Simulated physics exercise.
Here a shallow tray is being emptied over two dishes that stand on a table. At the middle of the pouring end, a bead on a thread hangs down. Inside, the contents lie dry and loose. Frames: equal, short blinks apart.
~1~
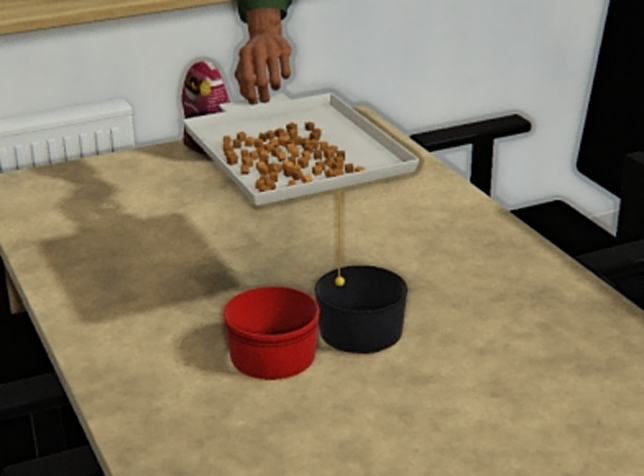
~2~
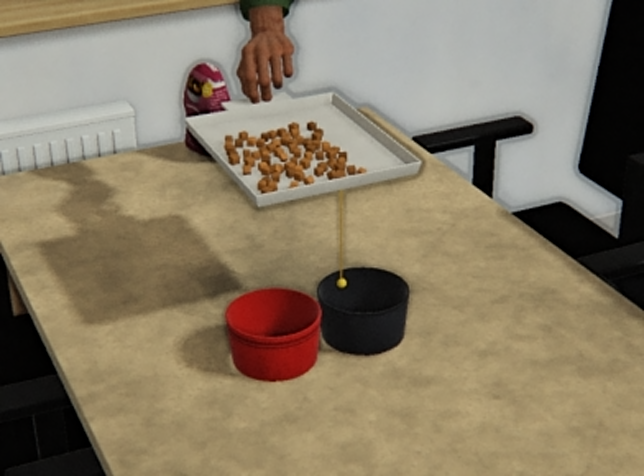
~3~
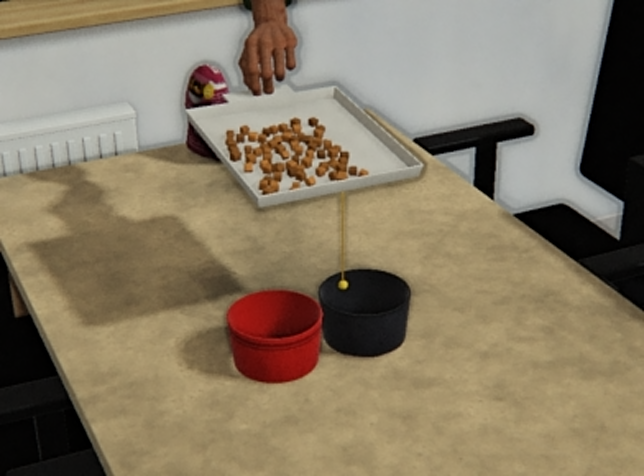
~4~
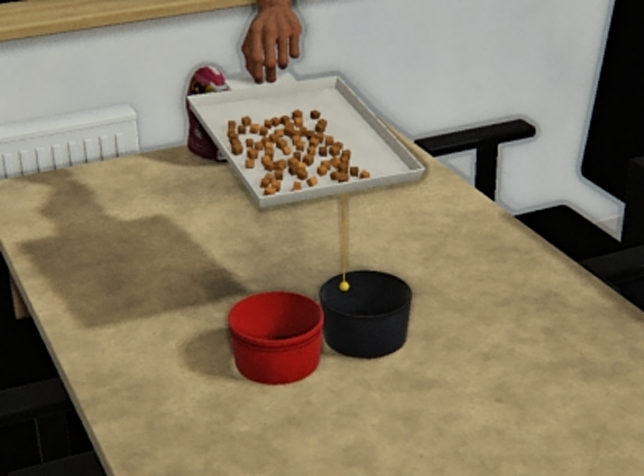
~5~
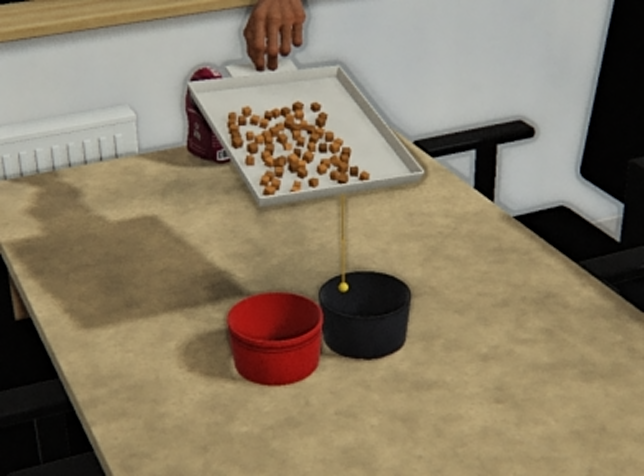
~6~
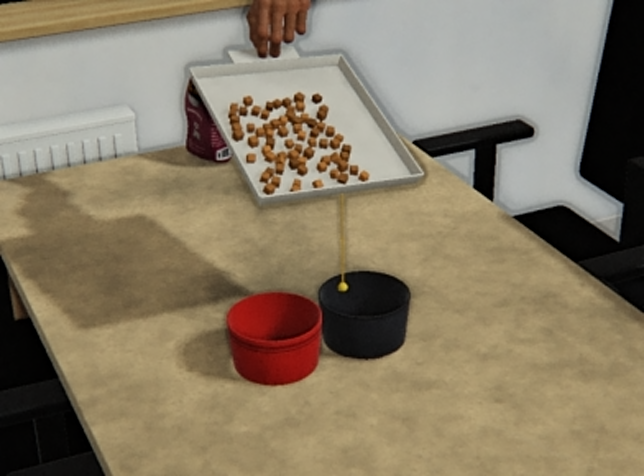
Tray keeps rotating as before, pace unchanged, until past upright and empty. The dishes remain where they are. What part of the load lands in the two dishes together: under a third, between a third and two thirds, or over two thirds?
The caught part does not reach a third.
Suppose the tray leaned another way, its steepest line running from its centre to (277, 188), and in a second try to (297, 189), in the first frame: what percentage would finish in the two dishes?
70 % then 60 %, roughly.
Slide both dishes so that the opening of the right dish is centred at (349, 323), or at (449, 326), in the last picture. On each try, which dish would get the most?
In the first try it is the one to the right, in the second it is the one to the left.
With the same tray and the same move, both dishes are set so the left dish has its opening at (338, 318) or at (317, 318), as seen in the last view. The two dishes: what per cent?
Roughly 80% the first time and 70% the second time.
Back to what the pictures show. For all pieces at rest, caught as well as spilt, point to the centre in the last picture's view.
Close to (405, 377) in the last view.
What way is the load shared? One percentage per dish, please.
Per hundred pieces: Left dish roughly 0, right dish roughly 20.
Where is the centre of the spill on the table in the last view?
Centre at rest: About (411, 386).
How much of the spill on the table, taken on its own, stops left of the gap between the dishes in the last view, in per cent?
Some 10 %.
Just after the last frame, tray tipped steeply; almost all on the tray; just a few in the air.
A moment on, tray tipped past a quarter turn; the larger part on the tray; roughly a quarter outside both; just a few in the air.
Further on, tray tipped past a quarter turn; roughly a quarter in the right dish; the larger part outside both.
When it is over, tray tipped past a quarter turn; not one in the left dish; roughly a quarter in the right dish; the larger part outside both.
